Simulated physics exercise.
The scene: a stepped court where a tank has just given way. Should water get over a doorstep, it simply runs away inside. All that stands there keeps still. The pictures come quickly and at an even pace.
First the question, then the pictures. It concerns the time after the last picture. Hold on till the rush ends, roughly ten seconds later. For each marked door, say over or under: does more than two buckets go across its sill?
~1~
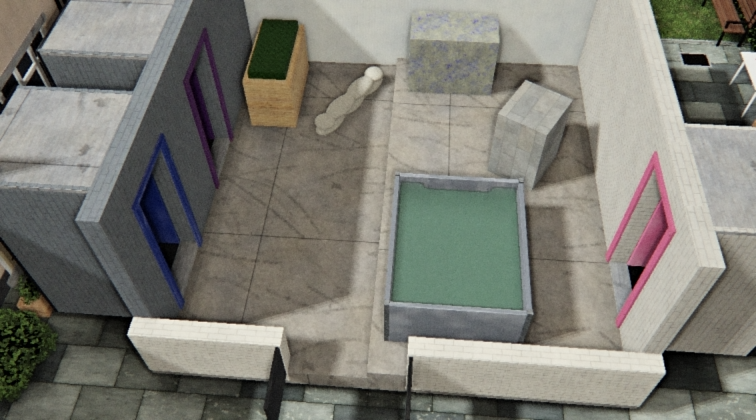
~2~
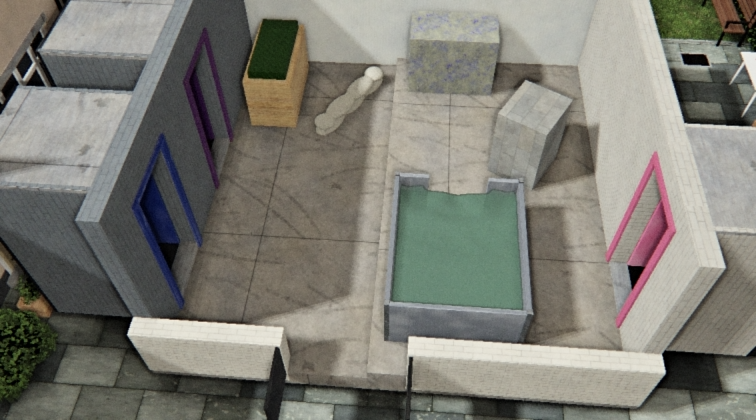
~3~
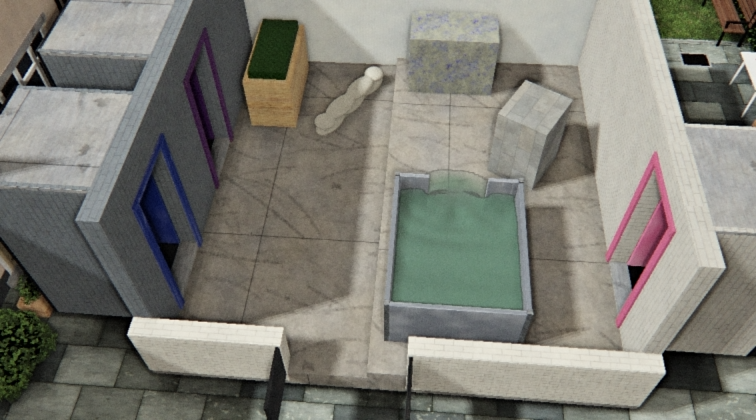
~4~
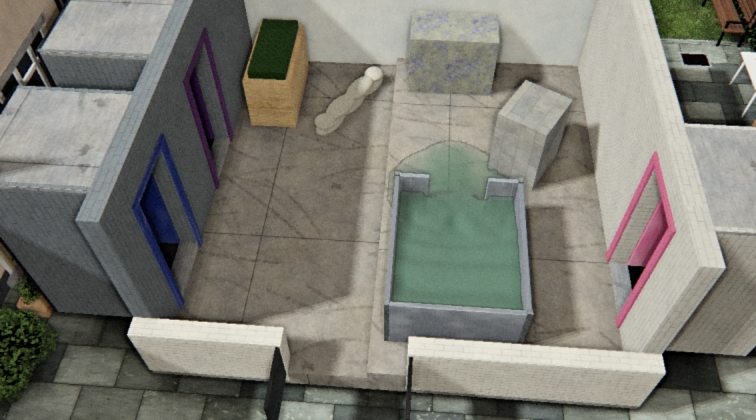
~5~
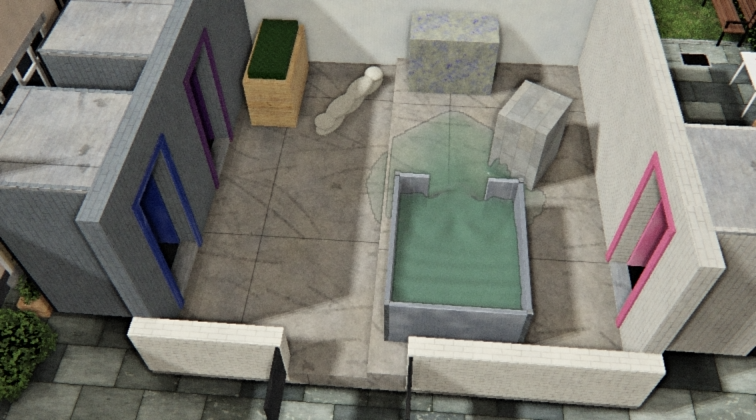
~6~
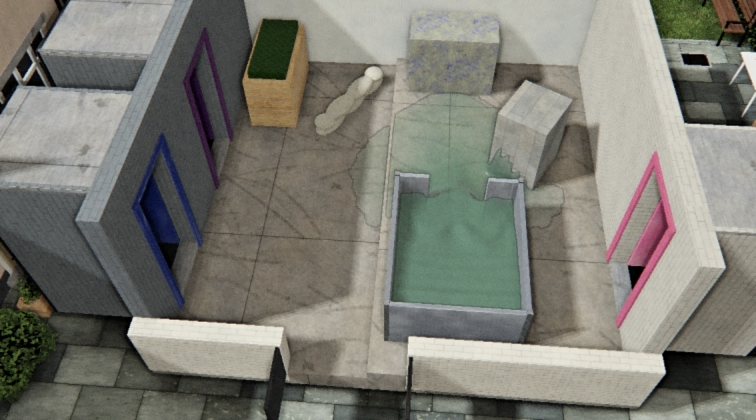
Pink door: Over, blue door: Under, purple door: Under.
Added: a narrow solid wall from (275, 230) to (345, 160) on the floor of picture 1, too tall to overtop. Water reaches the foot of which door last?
Answer: The blue door.
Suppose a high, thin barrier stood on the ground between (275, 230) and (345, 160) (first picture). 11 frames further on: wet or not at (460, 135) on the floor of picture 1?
Submerged.
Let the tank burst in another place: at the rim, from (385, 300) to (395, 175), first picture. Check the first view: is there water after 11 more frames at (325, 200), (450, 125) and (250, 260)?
Going through them one by one, I'd say waterlogged, then high and dry, then waterlogged.
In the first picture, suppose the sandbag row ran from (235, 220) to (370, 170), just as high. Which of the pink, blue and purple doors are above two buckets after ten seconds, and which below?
The pink door gets past it, the blue door doesn't reach it, the purple door gets past it.
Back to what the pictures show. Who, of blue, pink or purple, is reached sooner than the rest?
The door marked pink.
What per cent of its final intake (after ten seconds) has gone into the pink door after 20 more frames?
Around 5 in a hundred.
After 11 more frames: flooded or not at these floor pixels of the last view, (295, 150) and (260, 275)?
The first spot is inundated and the second bone-dry.
A moment on, water covers 35 % of the floor; the pink door not reached, the blue door not reached, the purple door not reached.
Next, water covers 50 % of the floor; the pink door wet at the sill, nothing in, the blue door not reached, the purple door not reached.
Then, water covers 70 % of the floor; the pink door under two buckets in, the blue door not reached, the purple door wet at the sill, nothing in.
Later, water covers 95 % of the floor; the pink door under two buckets in, the blue door wet at the sill, nothing in, the purple door under two buckets in.
In the end, water covers 95 % of the floor; the pink door over two buckets in, the blue door wet at the sill, nothing in, the purple door under two buckets in.
